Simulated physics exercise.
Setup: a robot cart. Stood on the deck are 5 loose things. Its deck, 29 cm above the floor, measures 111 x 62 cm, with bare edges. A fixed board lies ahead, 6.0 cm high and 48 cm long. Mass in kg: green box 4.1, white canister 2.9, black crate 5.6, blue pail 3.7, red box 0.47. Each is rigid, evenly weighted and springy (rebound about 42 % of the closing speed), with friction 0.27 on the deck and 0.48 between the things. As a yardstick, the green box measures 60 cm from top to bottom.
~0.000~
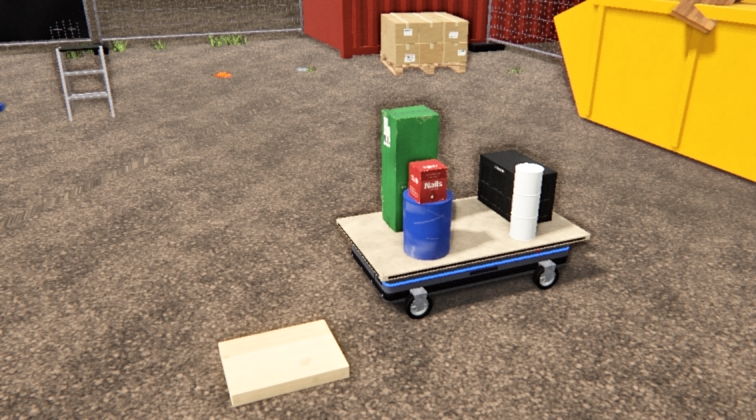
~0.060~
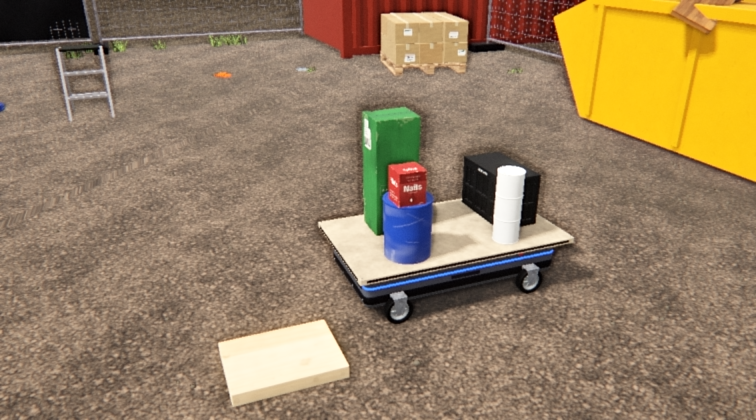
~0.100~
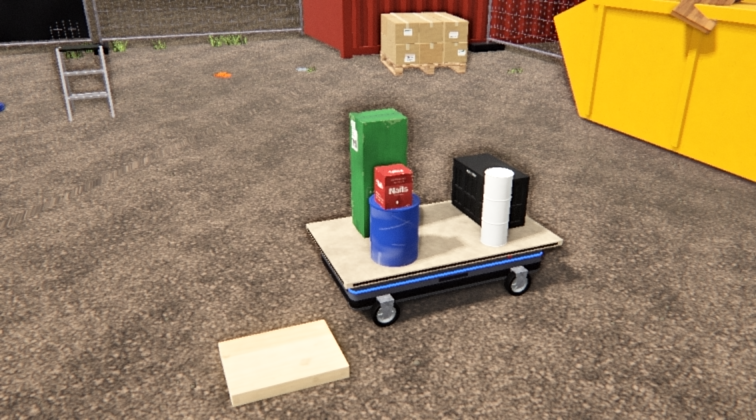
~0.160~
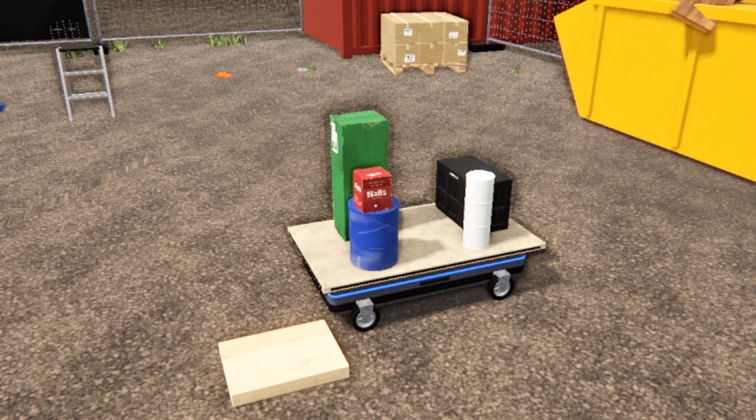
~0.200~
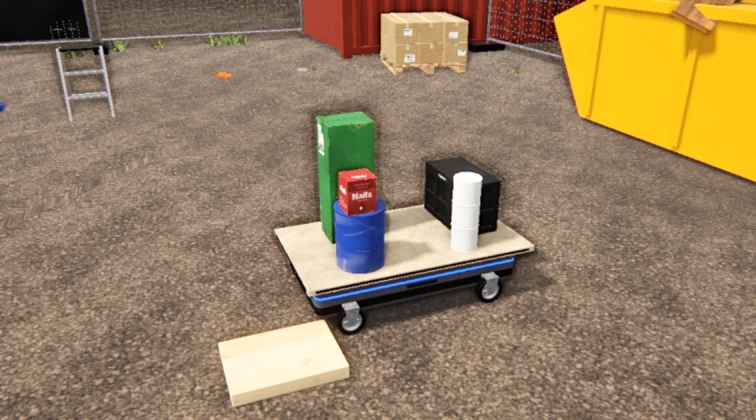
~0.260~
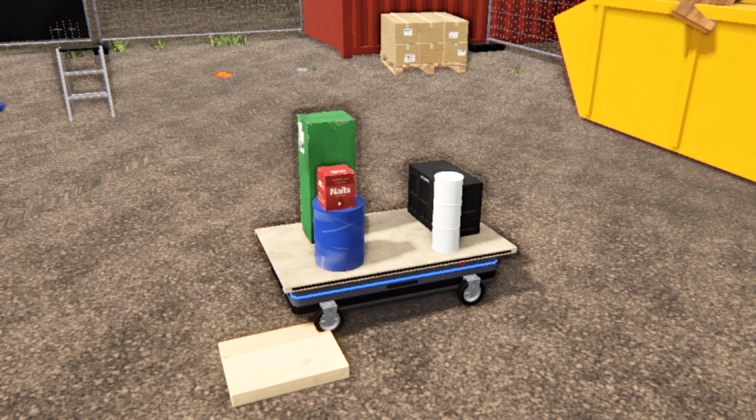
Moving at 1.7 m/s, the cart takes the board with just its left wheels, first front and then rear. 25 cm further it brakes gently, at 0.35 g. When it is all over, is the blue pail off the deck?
It is going to part from the cart.
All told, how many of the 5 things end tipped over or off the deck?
It comes to 4.
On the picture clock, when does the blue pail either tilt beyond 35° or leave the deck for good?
At around 0.6 seconds on the pictures' clock.
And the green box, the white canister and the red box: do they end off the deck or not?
Observed: Green box exits its support; white canister remains in bounds; red box exits its support.
After 0.66 s, 112 cm covered; blue pail leaning 38° near (200, 243); red box leaning 37°; green box leaning 33°.
After 1.16 s, 197 cm covered; green box now off the deck; blue pail on its side near (16, 279); red box upside down.
After 1.86 s, 233 cm covered, stopped; blue pail on its side; white canister on its side; red box upside down.
By the end (4.3 s), off the deck, green box, blue pail and red box; tipped over on the deck, white canister; not toppled but over 10 cm from the start, black crate.
